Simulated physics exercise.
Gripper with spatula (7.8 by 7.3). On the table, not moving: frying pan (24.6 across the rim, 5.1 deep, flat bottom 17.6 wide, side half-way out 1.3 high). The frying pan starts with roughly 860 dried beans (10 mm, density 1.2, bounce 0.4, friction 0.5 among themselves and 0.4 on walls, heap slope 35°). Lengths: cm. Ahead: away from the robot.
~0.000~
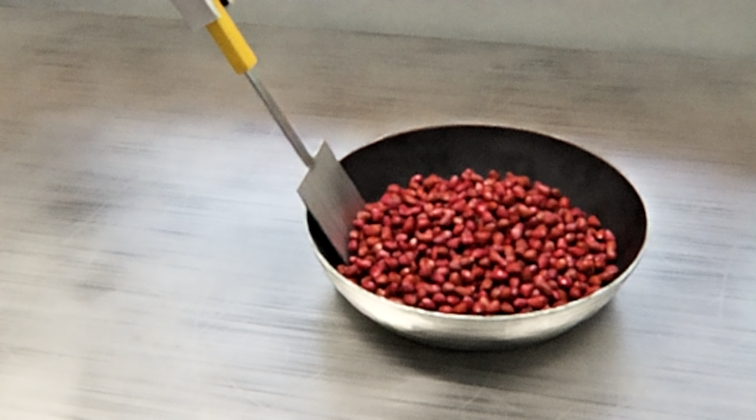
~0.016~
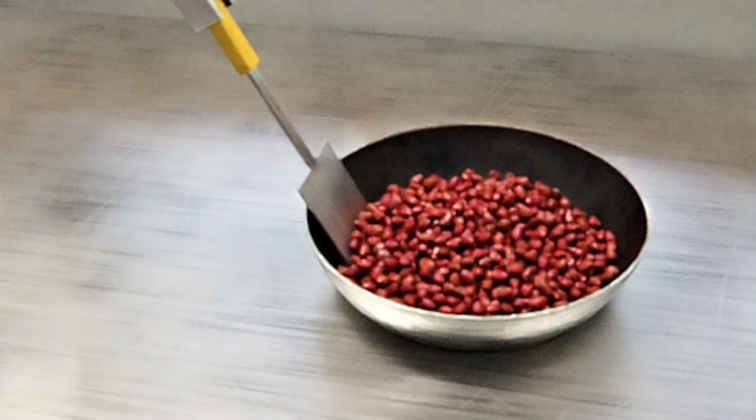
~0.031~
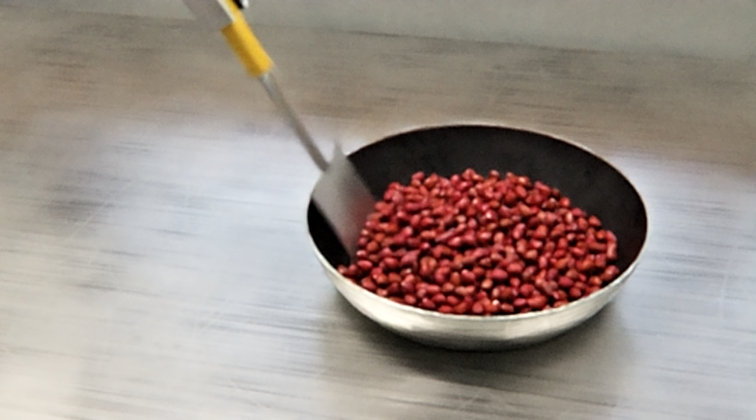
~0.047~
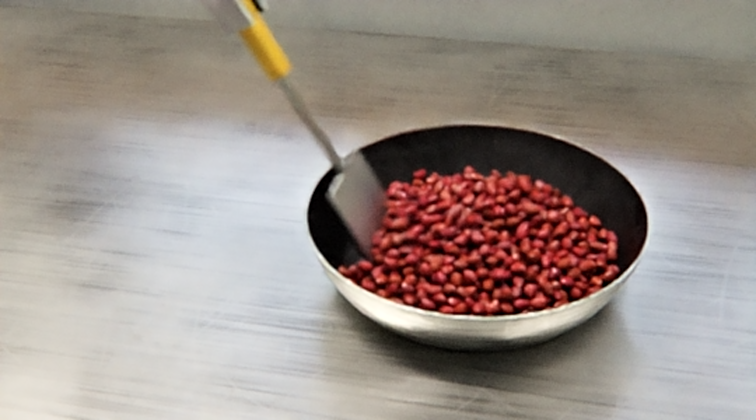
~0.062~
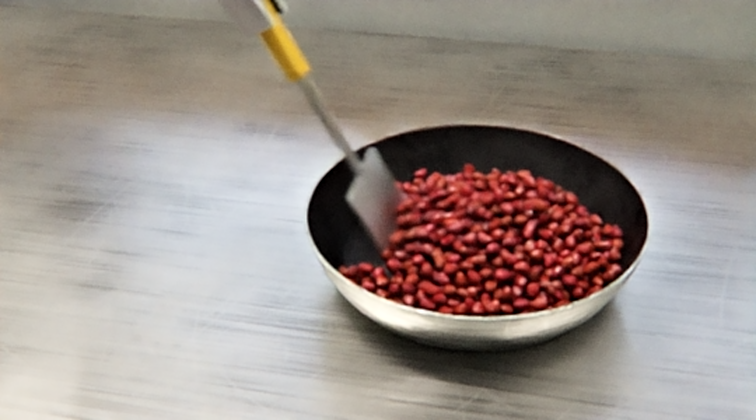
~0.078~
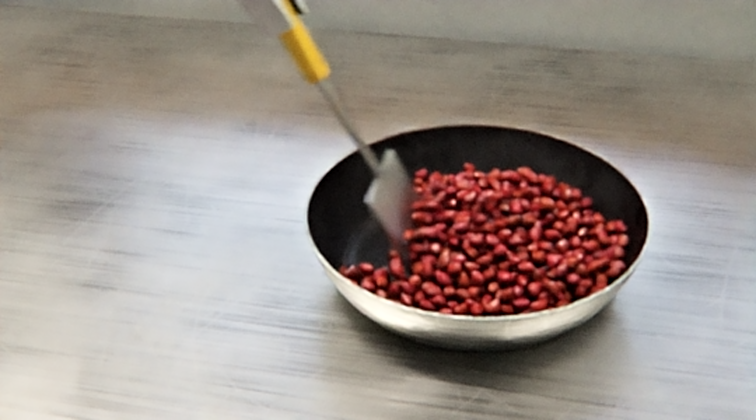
On a brushed metal tabletop, a spatula with a yellow-banded handle rests at the left inside edge of a pan of red beans, then moves right, pushing the nearest beans rightward while the pan stays still.
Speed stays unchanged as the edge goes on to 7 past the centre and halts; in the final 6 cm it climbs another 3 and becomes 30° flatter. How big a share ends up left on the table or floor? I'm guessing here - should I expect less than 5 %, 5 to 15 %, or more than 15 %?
You should expect 5 to 15 %.
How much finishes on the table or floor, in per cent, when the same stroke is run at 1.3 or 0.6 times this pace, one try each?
About 15 and 0 per cent.
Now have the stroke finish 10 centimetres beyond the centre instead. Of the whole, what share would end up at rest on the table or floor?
Changed stop: Approx. 25 %.
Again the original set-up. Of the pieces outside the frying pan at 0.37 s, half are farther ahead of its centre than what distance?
16 cm.
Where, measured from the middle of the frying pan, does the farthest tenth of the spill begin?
Distance: Approx. 30 cm.
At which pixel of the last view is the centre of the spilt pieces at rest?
Resting centre: About (744, 309).
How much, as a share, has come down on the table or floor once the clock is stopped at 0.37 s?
It is near 6 percent.
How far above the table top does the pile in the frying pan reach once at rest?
Close to 6.5 centimetres high.
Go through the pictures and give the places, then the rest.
Spatula top edge at (310, 163), sloping 61°; upper third of the load around (471, 238), from x 340 to 610, top at y 175; 855 in the frying pan, in the first picture.
Spatula top edge at (312, 164), sloping 61°; upper third of the load around (470, 238), from x 345 to 610, top at y 175, in the second picture.
Spatula top edge at (324, 167), sloping 61°; upper third of the load around (469, 236), from x 345 to 610, top at y 175, in the third picture.
Spatula top edge at (342, 170), sloping 61°; upper third of the load around (468, 234), from x 345 to 615, top at y 175, in the fourth picture.
Spatula top edge at (361, 172), sloping 61°; upper third of the load around (480, 231), from x 345 to 615, top at y 170, in the fifth picture.
Spatula top edge at (379, 174), sloping 61°; upper third of the load around (490, 230), from x 345 to 625, top at y 170; 855 in the frying pan, in the sixth picture.
After 0.12 s, sloping 61°, highest piece 7 above the table; 855 in the frying pan.
After 0.15 s, sloping 49°, highest piece 7 above the table; 855 in the frying pan.
After 0.37 s, sloping 31°, highest piece 6 above the table; 796 in the frying pan, 50 on the table or floor, 9 on the blade or in flight.
After 1.42 s, sloping 31°, highest piece 6 above the table; 794 in the frying pan, 61 on the table or floor.
At rest, 794 in the frying pan, 61 on the table or floor. That is 7 % on the table or floor.
